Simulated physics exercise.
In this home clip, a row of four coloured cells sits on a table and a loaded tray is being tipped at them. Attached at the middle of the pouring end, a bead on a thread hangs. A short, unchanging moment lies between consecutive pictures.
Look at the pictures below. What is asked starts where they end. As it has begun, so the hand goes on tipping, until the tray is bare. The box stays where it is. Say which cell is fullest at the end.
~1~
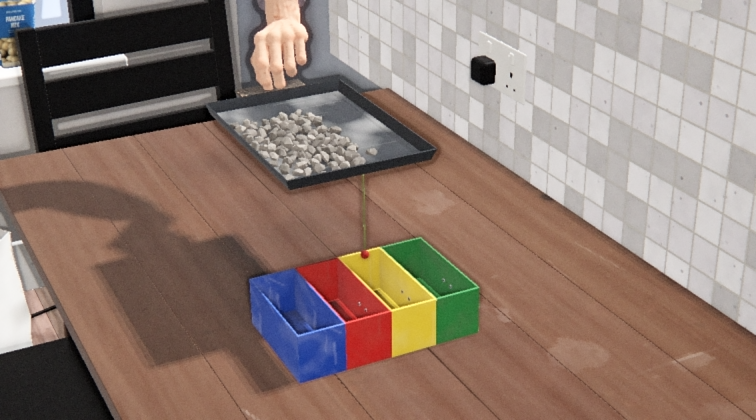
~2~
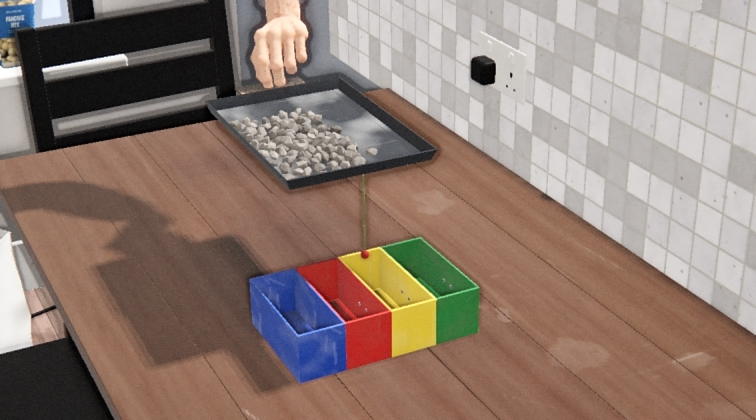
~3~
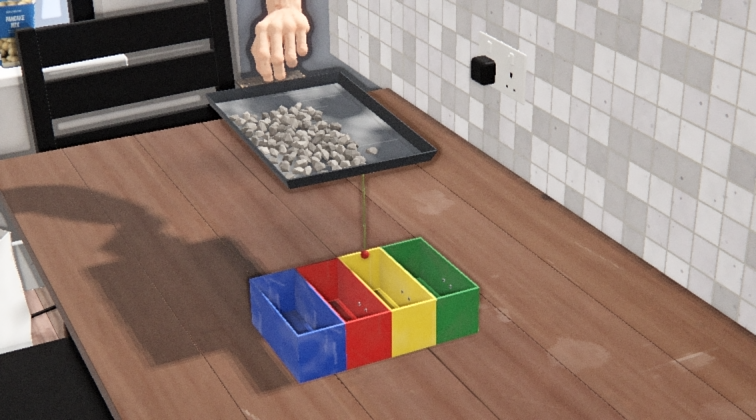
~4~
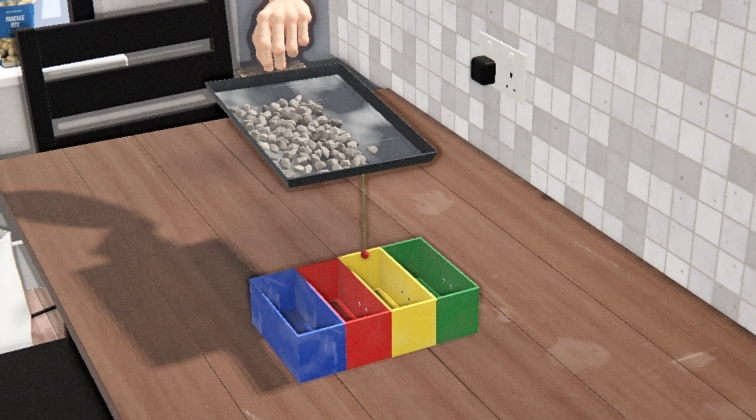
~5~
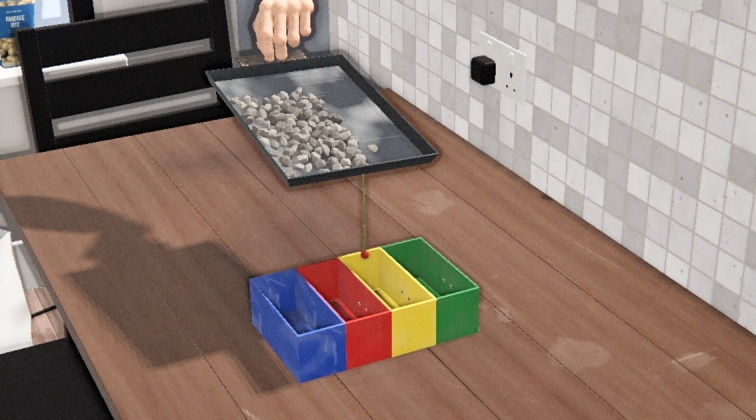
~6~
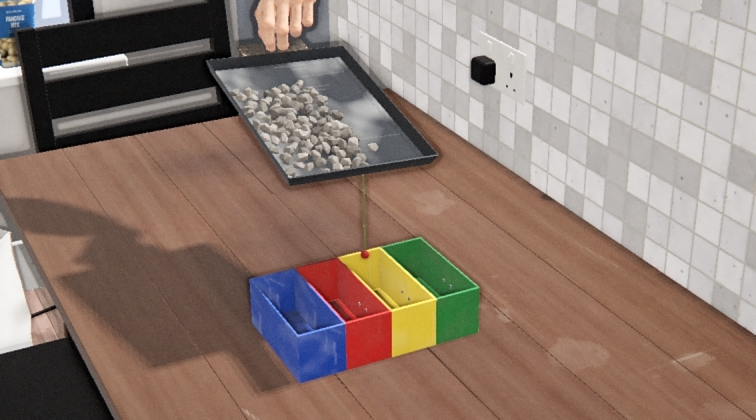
The green cell is fullest at the end.
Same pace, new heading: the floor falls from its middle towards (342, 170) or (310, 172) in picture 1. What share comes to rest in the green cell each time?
I'd put it at some 10 % and then some 0 %.
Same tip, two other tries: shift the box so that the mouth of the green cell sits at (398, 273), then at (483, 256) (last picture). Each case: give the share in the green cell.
About 40 per cent, then about 10 per cent.
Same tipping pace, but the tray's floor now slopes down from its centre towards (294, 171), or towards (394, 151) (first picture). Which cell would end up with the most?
That blue cell; green.
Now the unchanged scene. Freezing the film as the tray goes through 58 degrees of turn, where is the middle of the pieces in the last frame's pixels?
The middle of the pieces sits at roughly (371, 148).
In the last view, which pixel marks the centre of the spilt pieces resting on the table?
Those pieces end up centred close to (505, 297).
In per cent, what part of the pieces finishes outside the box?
It comes to some 10 in a hundred.
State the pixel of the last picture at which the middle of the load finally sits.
Somewhere around (424, 312) in the last picture.
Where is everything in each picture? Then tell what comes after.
In the first frame, corners of the pouring end at (289, 178) and (431, 148), level; middle of the load at (306, 143), bits of gravel; bead on its thread at (365, 254); blue cell at (322, 349); red cell at (369, 336); yellow cell at (414, 323); green cell at (457, 311).
In the second frame, corners of the pouring end at (289, 178) and (431, 148), level; middle of the load at (306, 142).
In the third frame, corners of the pouring end at (290, 177) and (431, 149), tipped barely, lowest at the right corner; middle of the load at (306, 139).
In the fourth frame, corners of the pouring end at (290, 176) and (432, 150), tipped a little, lowest at the right corner; middle of the load at (306, 134).
In the fifth frame, corners of the pouring end at (291, 176) and (432, 152), tipped a little, lowest at the right corner; middle of the load at (306, 130).
In the sixth frame, corners of the pouring end at (291, 175) and (432, 153), tipped a little, lowest at the right corner; middle of the load at (307, 126); blue cell at (322, 349); red cell at (369, 336); yellow cell at (414, 323); green cell at (457, 311).
Soon, tray tipped steeply; nearly all on the tray; a stray few in the green cell; a stray few in the yellow cell; a small part falling or outside the box.
A while on, tray tipped right over; a stray few on the tray; about half in the green cell; about a quarter in the yellow cell; a small part in the red cell; about a quarter falling or outside the box.
Towards the end, tray tipped past a quarter turn; about half in the green cell; about a quarter in the yellow cell; a small part in the red cell; a small part falling or outside the box.
Finally, tray tipped past a quarter turn; about half in the green cell; about a quarter in the yellow cell; a small part in the red cell; none in the blue cell; a small part outside the box.
